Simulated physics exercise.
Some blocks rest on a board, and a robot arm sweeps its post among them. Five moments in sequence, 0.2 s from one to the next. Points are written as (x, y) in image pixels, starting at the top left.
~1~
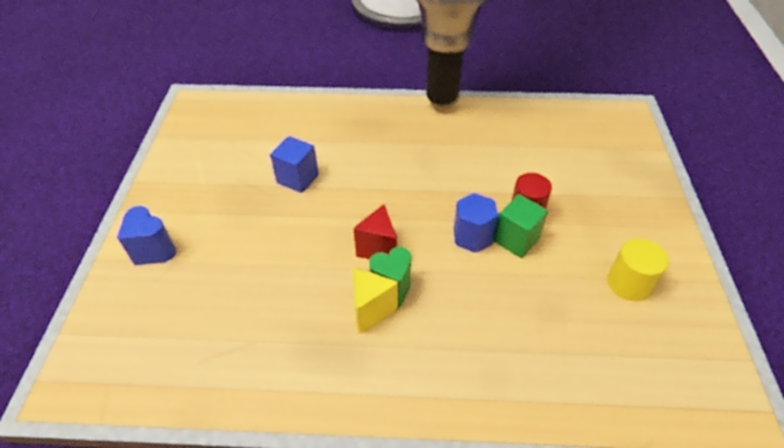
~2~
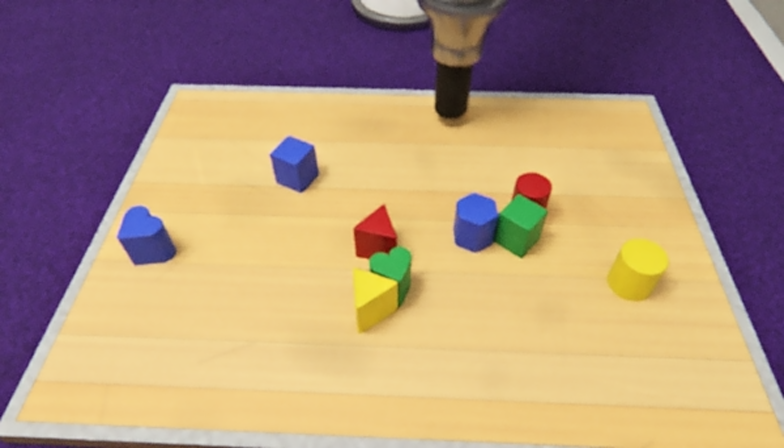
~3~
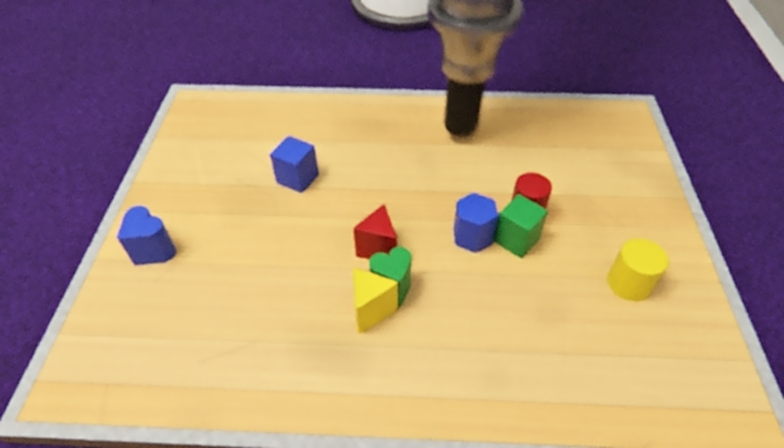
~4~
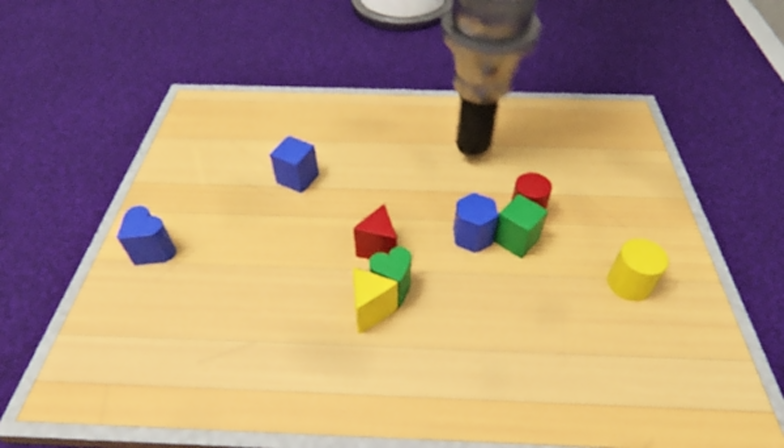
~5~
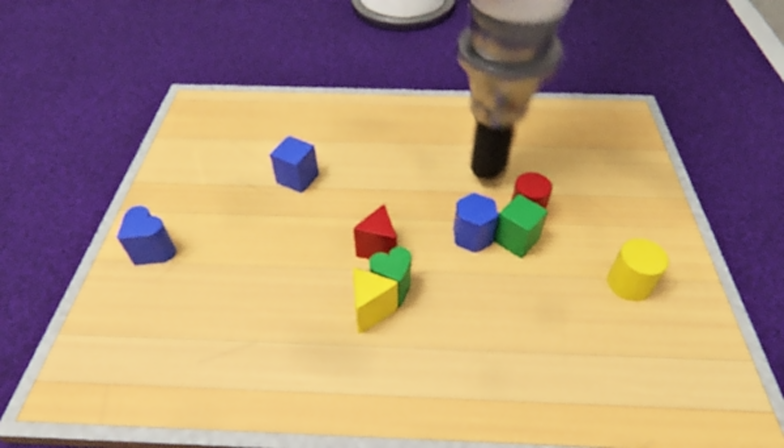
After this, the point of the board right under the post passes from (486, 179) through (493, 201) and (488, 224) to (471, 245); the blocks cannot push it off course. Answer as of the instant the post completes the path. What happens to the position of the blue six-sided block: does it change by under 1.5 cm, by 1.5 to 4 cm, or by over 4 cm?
Its displacement is above 4 cm.
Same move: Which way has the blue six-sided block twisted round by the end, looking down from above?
Rotates clockwise.
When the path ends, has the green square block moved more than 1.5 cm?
No, it doesn't check out.
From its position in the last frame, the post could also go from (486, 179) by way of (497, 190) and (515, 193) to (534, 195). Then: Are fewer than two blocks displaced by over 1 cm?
I believe so.
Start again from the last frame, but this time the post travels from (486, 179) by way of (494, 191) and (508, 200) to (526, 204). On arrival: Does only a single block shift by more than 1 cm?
Answer: Yes.
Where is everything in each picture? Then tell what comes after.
The first picture shows lower end of the post at (442, 97), tops of blocks, green heart at (392, 262), blue six-sided block at (477, 208), green square block at (524, 211), red cylinder at (534, 184).
The second picture shows post at (451, 110), blocks as before.
The third picture shows post at (461, 126), blocks as before.
The fourth picture shows post at (473, 146), blocks as before.
The fifth picture shows post at (488, 169), green heart at (392, 262), blue six-sided block at (477, 208), green square block at (524, 211), red cylinder at (534, 184).
What follows on the original path. Halfway along, post at (494, 204); red cylinder at (538, 187).
At the end, post at (473, 236); green heart not moved; blue six-sided block at (448, 240), turned 20° clockwise; green square block at (528, 216); red cylinder at (538, 187).
